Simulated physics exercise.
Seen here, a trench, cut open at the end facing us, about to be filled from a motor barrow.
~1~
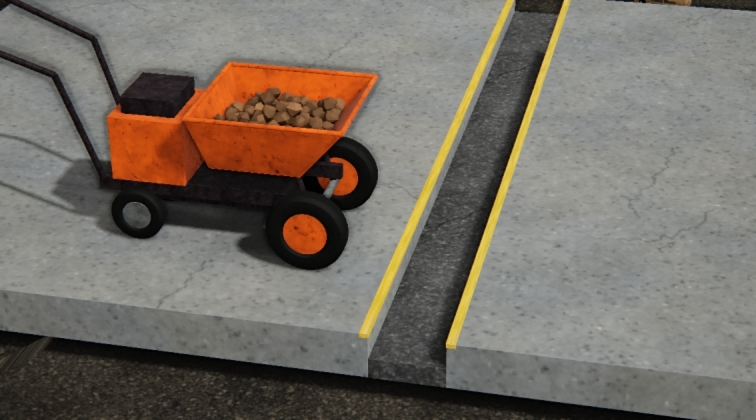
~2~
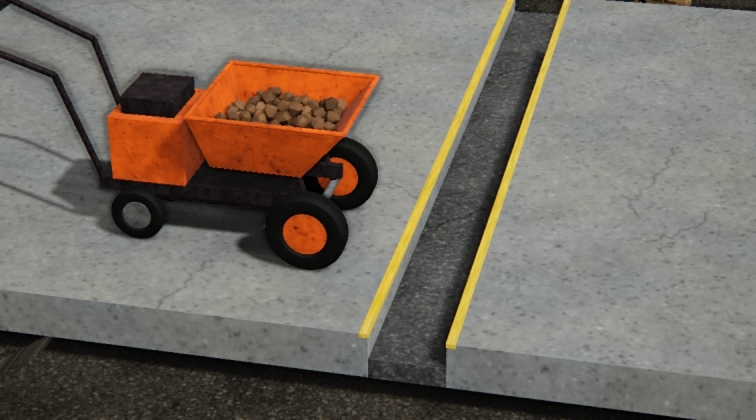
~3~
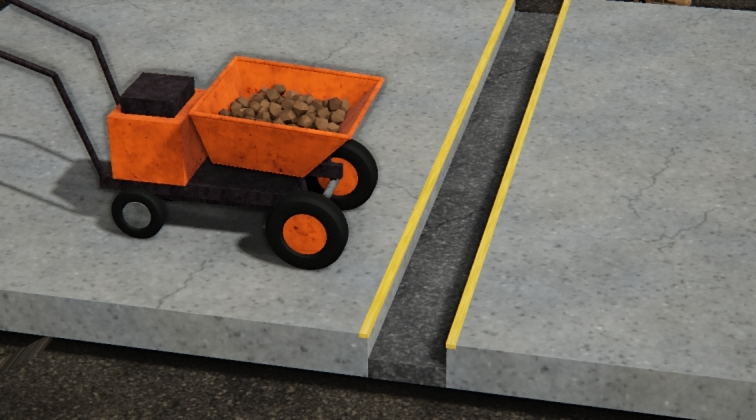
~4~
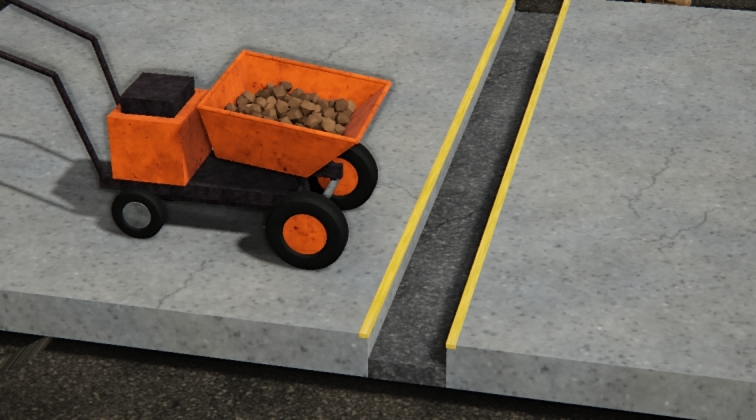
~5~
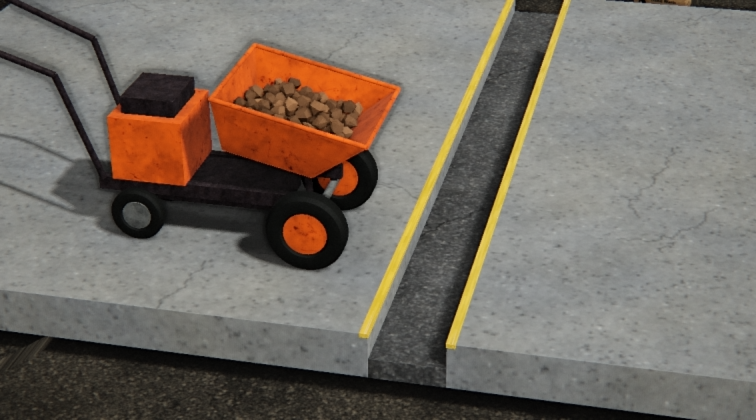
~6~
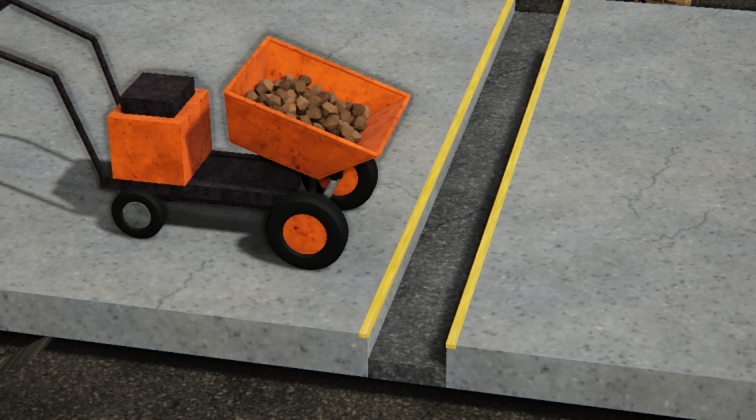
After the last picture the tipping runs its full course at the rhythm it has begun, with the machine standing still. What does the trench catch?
The trench ends with over half of it.
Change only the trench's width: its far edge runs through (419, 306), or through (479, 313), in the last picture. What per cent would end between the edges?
In turn 10 and 90 in a hundred.
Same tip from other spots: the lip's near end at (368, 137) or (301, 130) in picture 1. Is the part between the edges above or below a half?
First below a half, then most of it.
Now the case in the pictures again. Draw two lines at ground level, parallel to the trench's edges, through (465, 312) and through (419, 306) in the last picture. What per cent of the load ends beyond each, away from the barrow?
Near 30 % and 80 %.
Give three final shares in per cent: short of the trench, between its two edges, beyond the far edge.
Short: 0 %, between: 65 %, beyond: 35 %.
Soon after the last picture, skip tipped steeply; all in the skip.
A little later, skip tipped steeply; most in the skip; about a quarter in or heaped over the trench; a stray few beyond it; a stray few falling.
Later still, skip tipped right over; a stray few in the skip; about two thirds in or heaped over the trench; about a third beyond it.
At rest, skip tipped right over; about two thirds in or heaped over the trench; about a third beyond it.
